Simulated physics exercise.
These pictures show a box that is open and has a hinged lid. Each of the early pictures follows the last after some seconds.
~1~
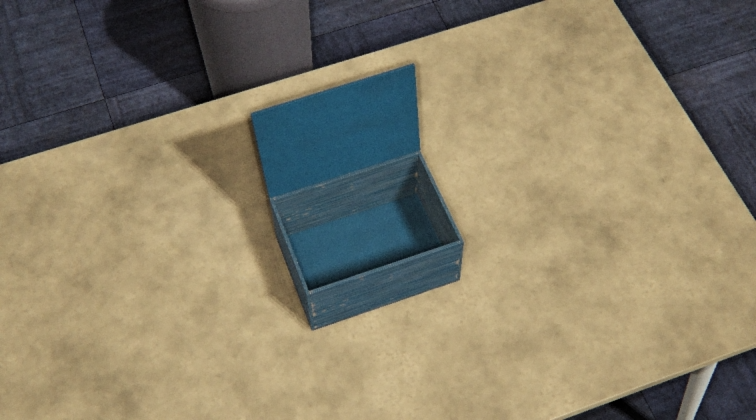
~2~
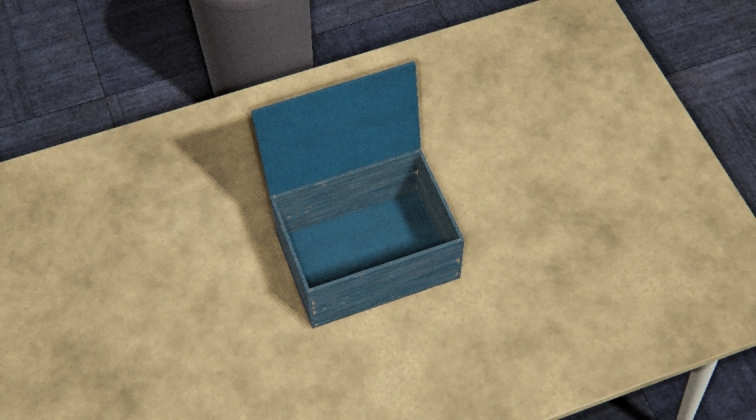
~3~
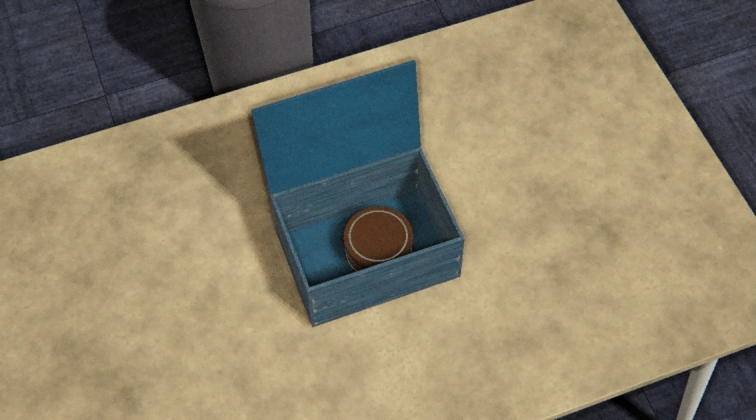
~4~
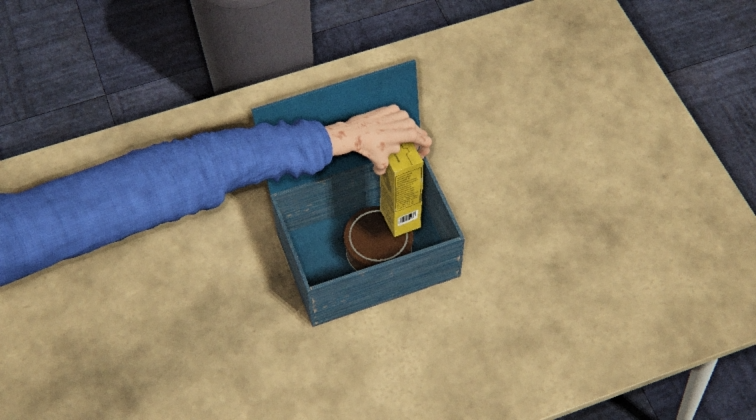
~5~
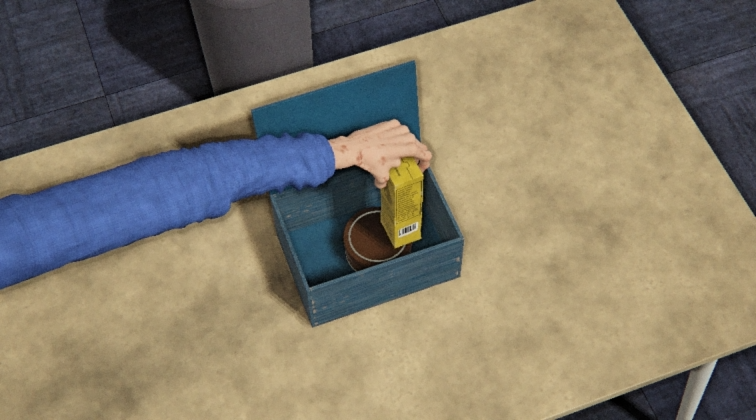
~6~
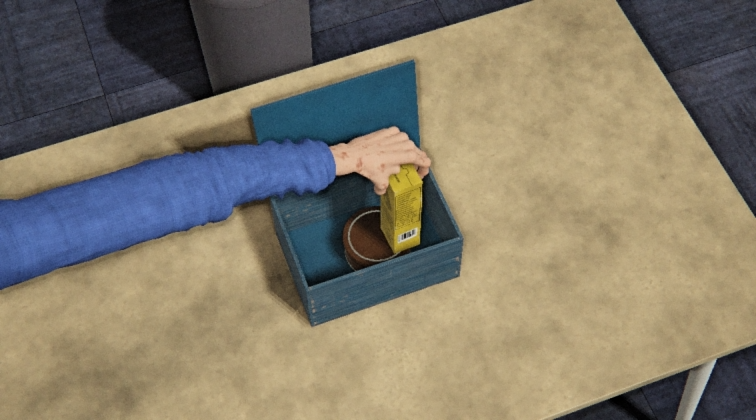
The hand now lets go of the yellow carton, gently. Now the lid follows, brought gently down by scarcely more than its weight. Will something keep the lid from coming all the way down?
Yes, it stays propped open.
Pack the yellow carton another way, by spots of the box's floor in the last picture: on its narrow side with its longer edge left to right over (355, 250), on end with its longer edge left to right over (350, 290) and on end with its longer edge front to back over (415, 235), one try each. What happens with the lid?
The first placement leaves the lid fully closed, the second partly open, and the third partly open.
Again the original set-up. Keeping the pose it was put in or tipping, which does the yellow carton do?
At the finish it holds its orientation.
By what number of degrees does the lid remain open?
Close to 55 degrees.
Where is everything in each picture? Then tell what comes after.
In the first frame, the last thing is not in view yet.
In the second frame, the last thing is not in view yet.
In the third frame, the last thing is not in view yet; brown tub (379, 243).
In the fourth frame, coming down; yellow carton (401, 187); brown tub (379, 243).
In the fifth frame, coming down; yellow carton (401, 200); brown tub (378, 243).
In the sixth frame, put in, still held; yellow carton (401, 206); brown tub (378, 243).
Then, 1.10 s later than the last frame, lid starting down.
Then, 1.50 s later than the last frame, lid 65° above the rim.
Then, 3.20 s later than the last frame, lid 56° above the rim.
When it is over, lid 56° above the rim; both as before. End places, in pixels of the last picture, yellow carton near (401, 207).
